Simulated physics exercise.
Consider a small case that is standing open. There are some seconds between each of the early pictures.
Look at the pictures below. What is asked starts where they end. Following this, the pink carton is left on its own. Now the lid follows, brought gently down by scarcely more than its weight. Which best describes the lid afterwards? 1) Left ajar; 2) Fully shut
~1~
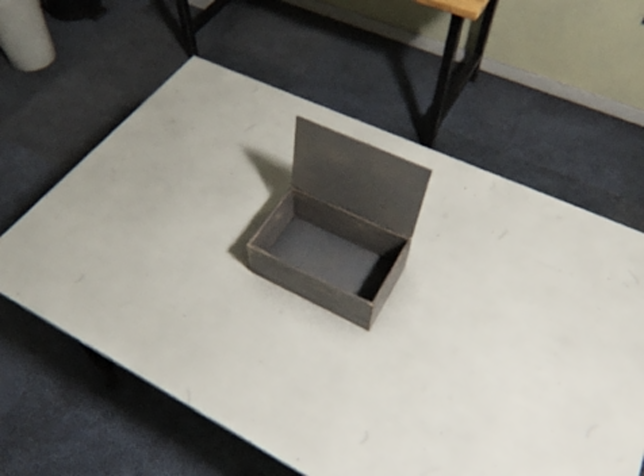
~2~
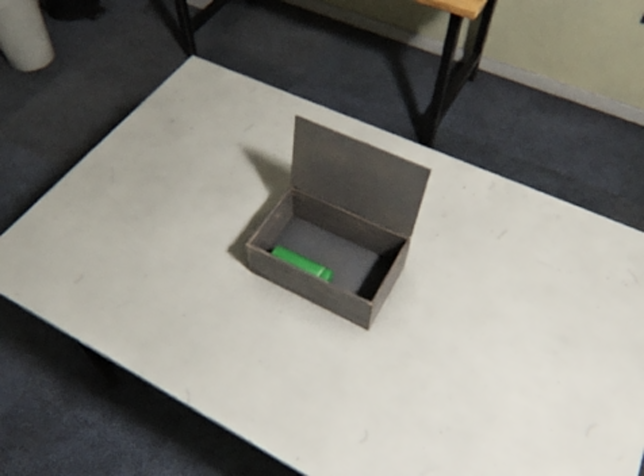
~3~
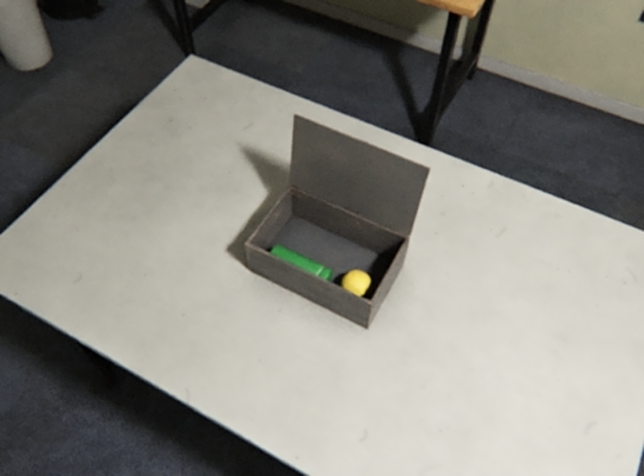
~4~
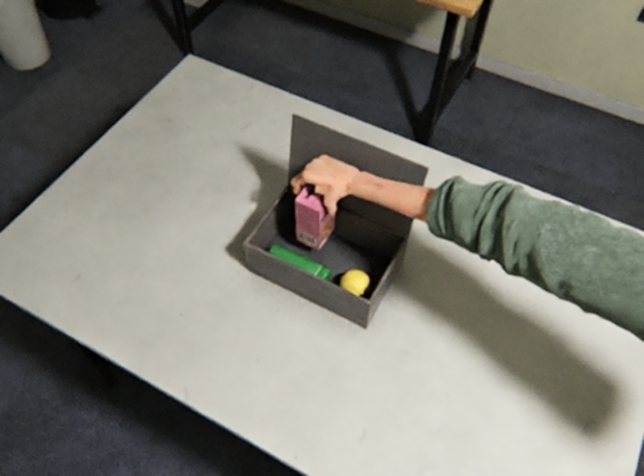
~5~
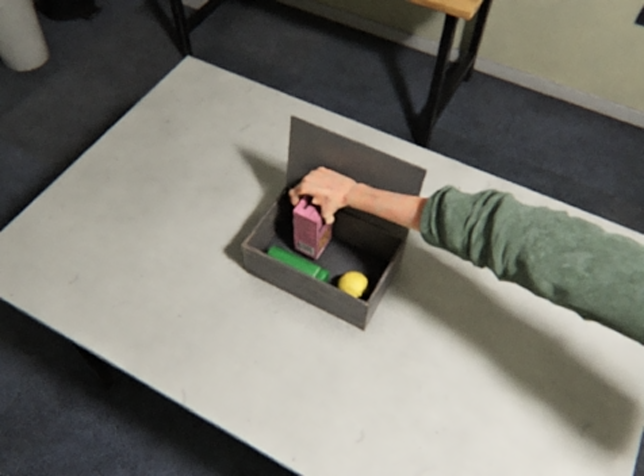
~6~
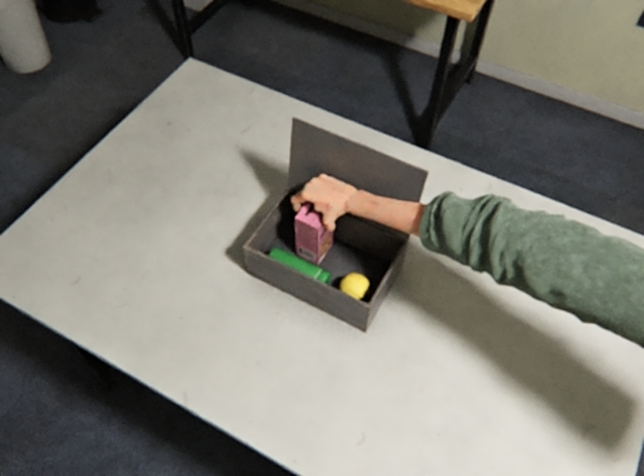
1, left ajar.
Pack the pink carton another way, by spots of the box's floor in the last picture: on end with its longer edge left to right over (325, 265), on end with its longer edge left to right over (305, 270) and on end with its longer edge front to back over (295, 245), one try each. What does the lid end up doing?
First try: It will not close; second try: It will not close; third try: It is held up.
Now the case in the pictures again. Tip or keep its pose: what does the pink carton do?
Result: The pink carton leans over.
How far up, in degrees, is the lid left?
Roughly 20 degrees above the rim.
Then, 1.20 s after the last picture, lid starting down.
Then, 1.50 s after the last picture, lid 66° above the rim.
Then, 1.90 s after the last picture, lid 46° above the rim; pink carton tipped 11° from how it was near (311, 235).
Then, 2.30 s after the last picture, lid 24° above the rim; pink carton tipped 38° from how it was near (305, 244).
At rest, lid 22° above the rim; tipped over in the box, pink carton; the other 2 in place. Seen from the same camera at the end, pink carton near (304, 245).
